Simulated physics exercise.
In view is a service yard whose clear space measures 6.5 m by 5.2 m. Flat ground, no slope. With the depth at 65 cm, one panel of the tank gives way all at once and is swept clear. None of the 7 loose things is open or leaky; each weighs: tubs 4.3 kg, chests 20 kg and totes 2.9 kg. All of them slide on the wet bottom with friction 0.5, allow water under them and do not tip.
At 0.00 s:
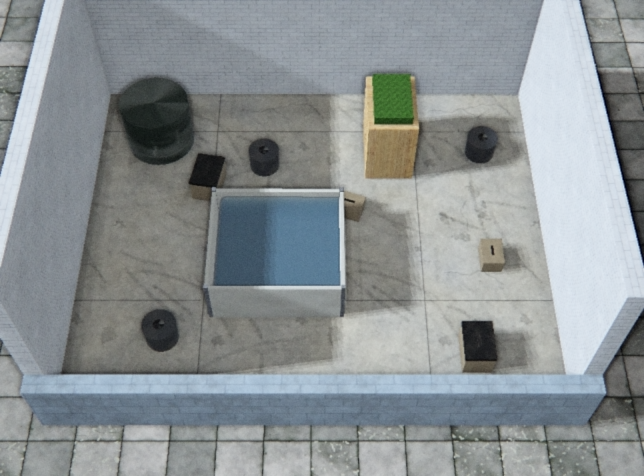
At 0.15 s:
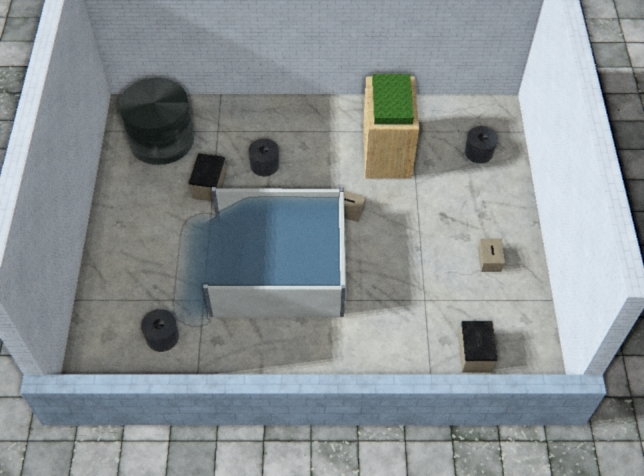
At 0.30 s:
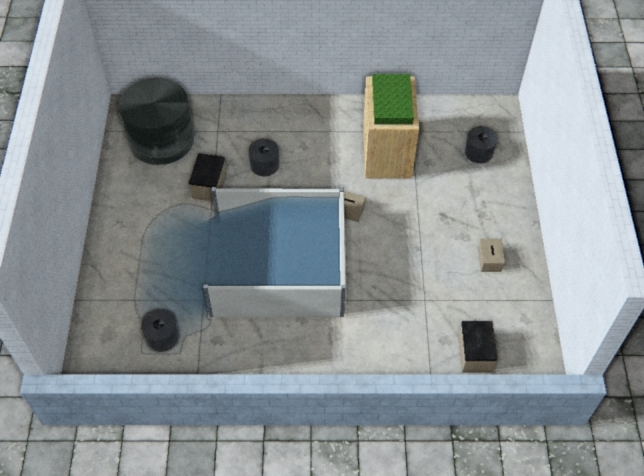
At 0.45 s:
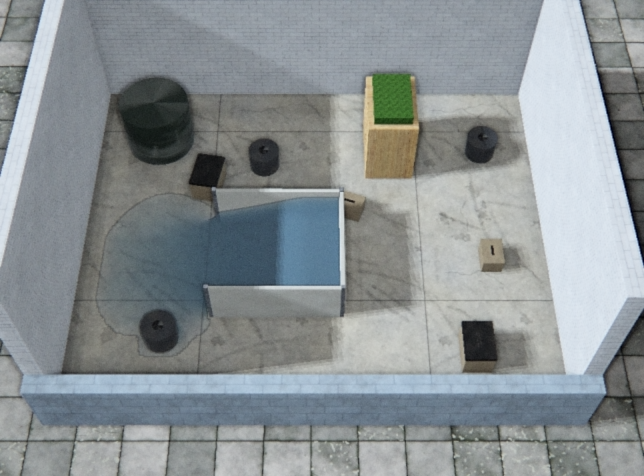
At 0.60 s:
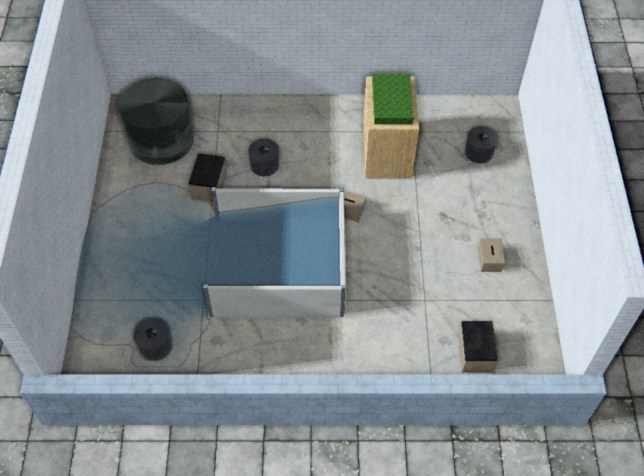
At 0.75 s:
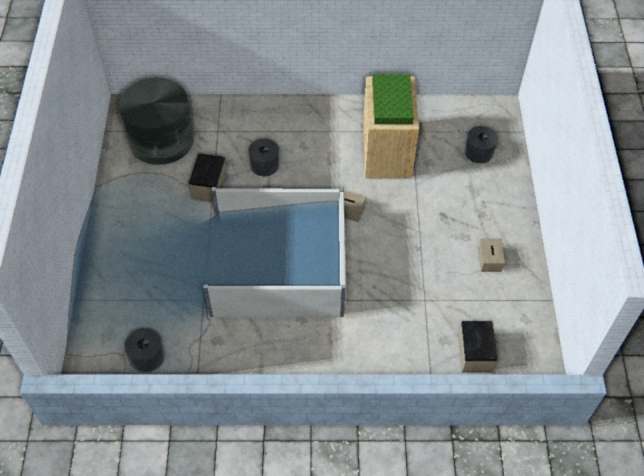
In a walled yard, the left panel of a water tank disappears and water spreads leftward across the floor to the wall, surrounding a dark round tub, which then slides slightly toward the lower left while the other objects stay put.
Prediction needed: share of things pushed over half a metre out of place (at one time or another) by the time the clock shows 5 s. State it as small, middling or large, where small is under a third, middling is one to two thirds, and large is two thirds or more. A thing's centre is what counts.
Small.
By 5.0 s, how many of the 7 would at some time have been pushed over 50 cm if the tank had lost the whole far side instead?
Then it comes to 6.
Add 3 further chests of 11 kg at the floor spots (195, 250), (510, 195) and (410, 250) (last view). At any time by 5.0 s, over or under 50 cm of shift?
First exceeds it, second falls shy, third falls shy.
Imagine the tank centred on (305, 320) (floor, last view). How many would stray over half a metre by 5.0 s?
Then the count would be 3.
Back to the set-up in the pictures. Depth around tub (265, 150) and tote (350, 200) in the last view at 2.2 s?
0 and 0 cm.
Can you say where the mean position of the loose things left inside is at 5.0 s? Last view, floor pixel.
Close to (407, 236).
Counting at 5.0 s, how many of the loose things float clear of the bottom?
Total: 1.
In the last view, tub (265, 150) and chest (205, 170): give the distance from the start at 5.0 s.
30 cm, then 30 cm.
After 1.1 s 1 of 7 are over 50 cm from their spots; 0 afloat.
After 2.2 s 0 of 7 are over 50 cm from their spots; 1 afloat.
After 3.5 s 1 of 7 are over 50 cm from their spots; 1 afloat.
After 5.0 s 2 of 7 are over 50 cm from their spots, and 2 have been at some point; 1 afloat.
